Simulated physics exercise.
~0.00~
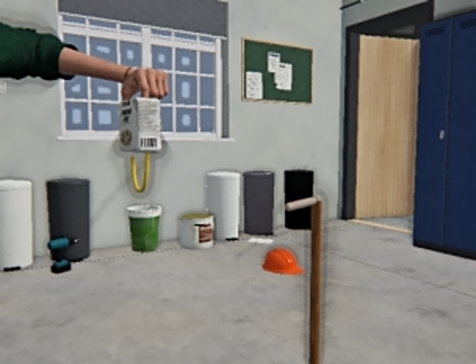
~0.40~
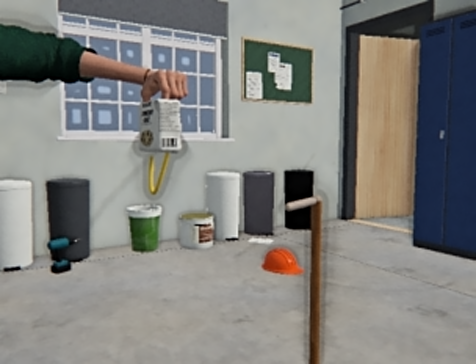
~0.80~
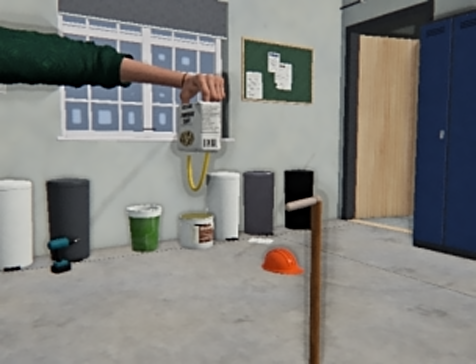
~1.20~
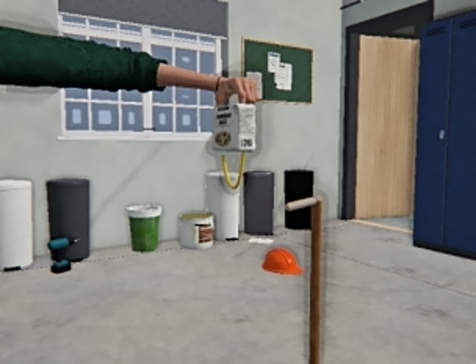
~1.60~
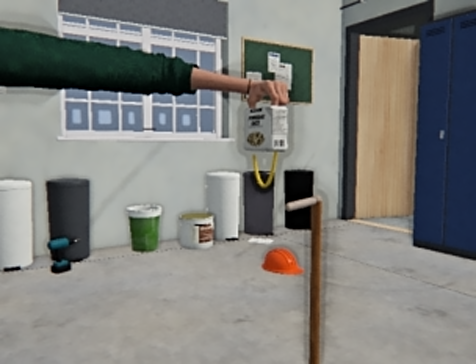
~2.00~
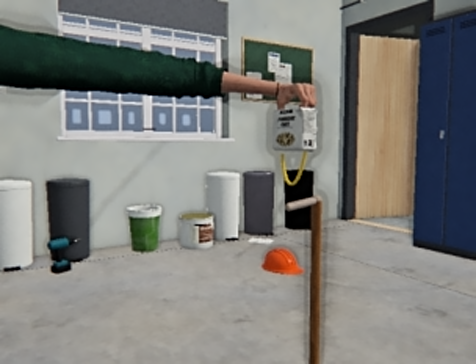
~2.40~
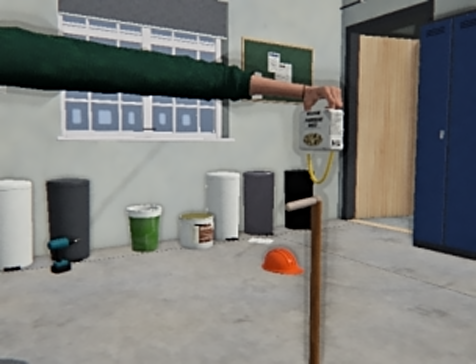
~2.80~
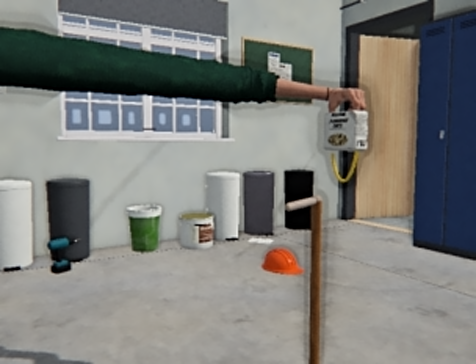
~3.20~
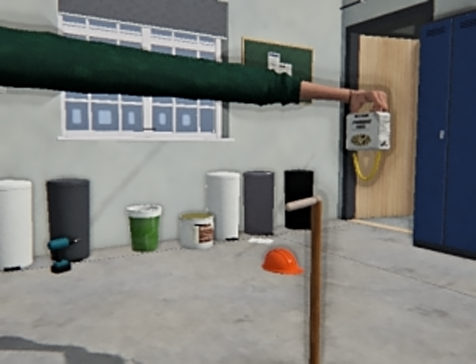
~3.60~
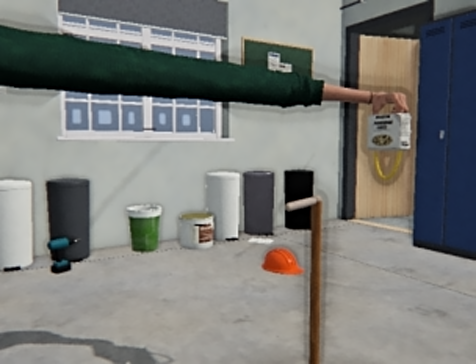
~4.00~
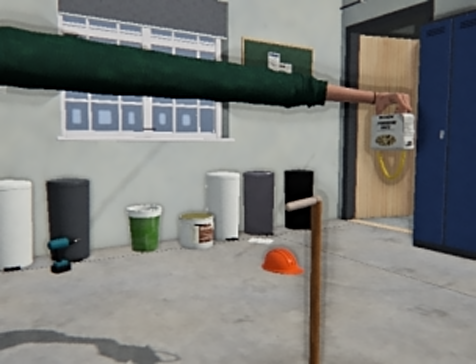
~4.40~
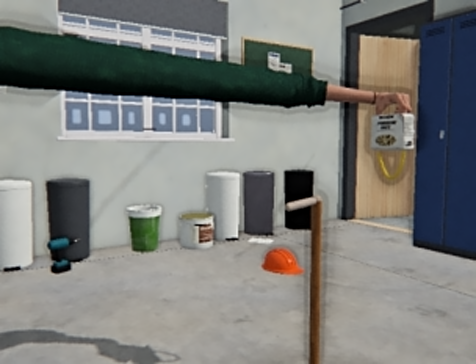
In a grey-walled room with a window, a green notice board, bins and buckets along the wall, and an orange hard hat on the concrete floor, a green-sleeved arm reaches in from the left. Its hand holds up a white pouch with a yellow loop hanging beneath it. The arm carries the pouch steadily to the right at a level height, toward a short wooden post with a bar at its top. The loop passes above the bar without catching, and the pouch continues toward the doorway. There it stops, still held upright beside the blue lockers.
